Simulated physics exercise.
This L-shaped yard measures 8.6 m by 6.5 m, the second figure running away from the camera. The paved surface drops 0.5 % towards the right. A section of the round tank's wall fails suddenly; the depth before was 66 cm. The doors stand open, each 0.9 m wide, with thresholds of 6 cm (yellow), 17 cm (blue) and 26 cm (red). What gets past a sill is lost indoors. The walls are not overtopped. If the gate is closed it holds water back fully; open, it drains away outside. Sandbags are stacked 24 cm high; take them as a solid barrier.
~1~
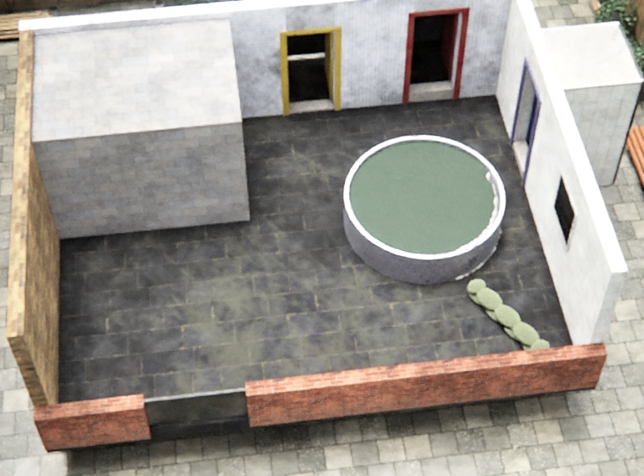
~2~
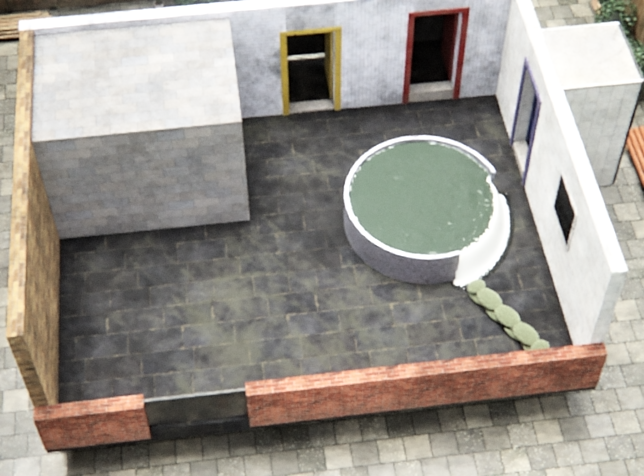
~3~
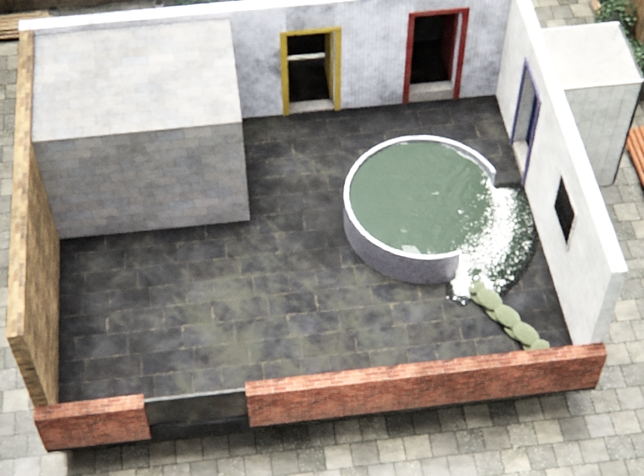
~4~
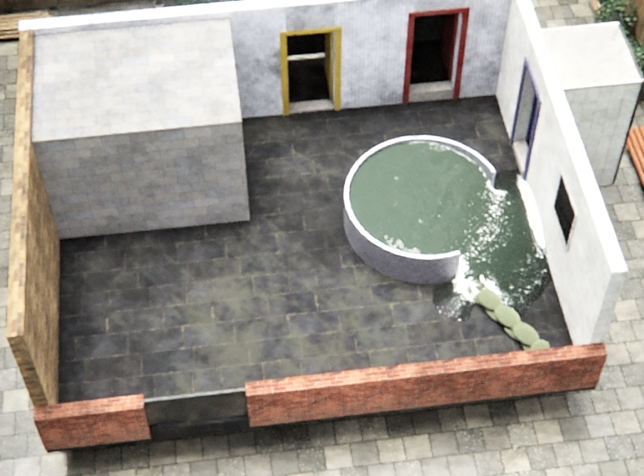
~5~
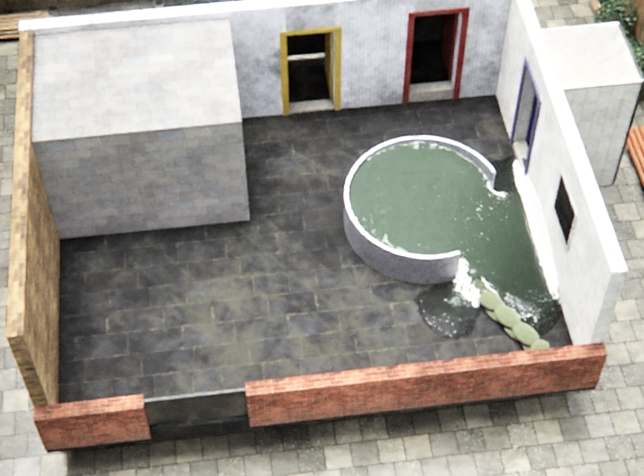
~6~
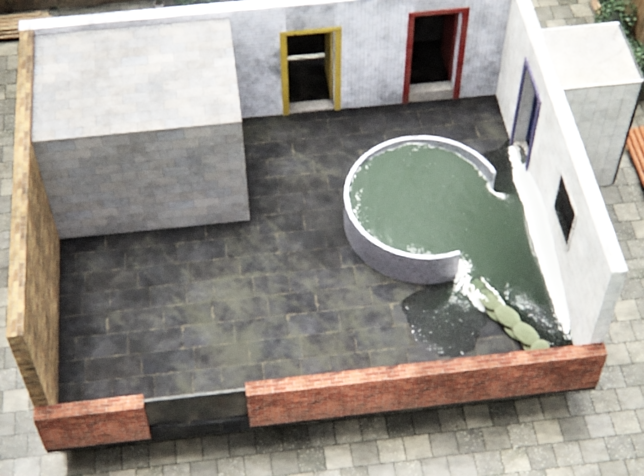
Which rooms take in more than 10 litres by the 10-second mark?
The water let in: At the yellow door it keeps below the limit; at the blue door it does not reach the limit; at the red door it does not reach the limit.
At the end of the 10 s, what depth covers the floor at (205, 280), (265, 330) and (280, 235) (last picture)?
About 6, 7 and 8 cm.
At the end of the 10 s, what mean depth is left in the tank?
About 13 cm.
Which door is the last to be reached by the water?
The yellow one.
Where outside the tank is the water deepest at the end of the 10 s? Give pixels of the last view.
Around (574, 369).
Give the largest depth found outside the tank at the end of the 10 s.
About 21 cm.
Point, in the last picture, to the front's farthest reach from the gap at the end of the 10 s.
At about (59, 427).
A moment later water covers 20 % of the floor and is deepest (58 cm) near (574, 369); yellow door not reached, blue door 11 cm at the sill, 2 L in, red door not reached.
Soon after water covers 25 % of the floor and is deepest (65 cm) near (574, 369); yellow door not reached, blue door 13 cm at the sill, 2 L in, red door 15 cm at the sill, 0 L in.
Next water covers 55 % of the floor and is deepest (40 cm) near (544, 344); yellow door 5 cm at the sill, 0 L in, blue door 12 cm at the sill, 2 L in, red door 19 cm at the sill, 0 L in.
Later on water covers 95 % of the floor and is deepest (20 cm) near (491, 100); yellow door 4 cm at the sill, 0 L in, blue door 10 cm at the sill, 3 L in, red door 15 cm at the sill, 0 L in.
At the end water covers 95 % of the floor and is deepest (21 cm) near (574, 369); yellow door 8 cm at the sill, 3 L in, blue door 7 cm at the sill, 3 L in, red door 11 cm at the sill, 0 L in.
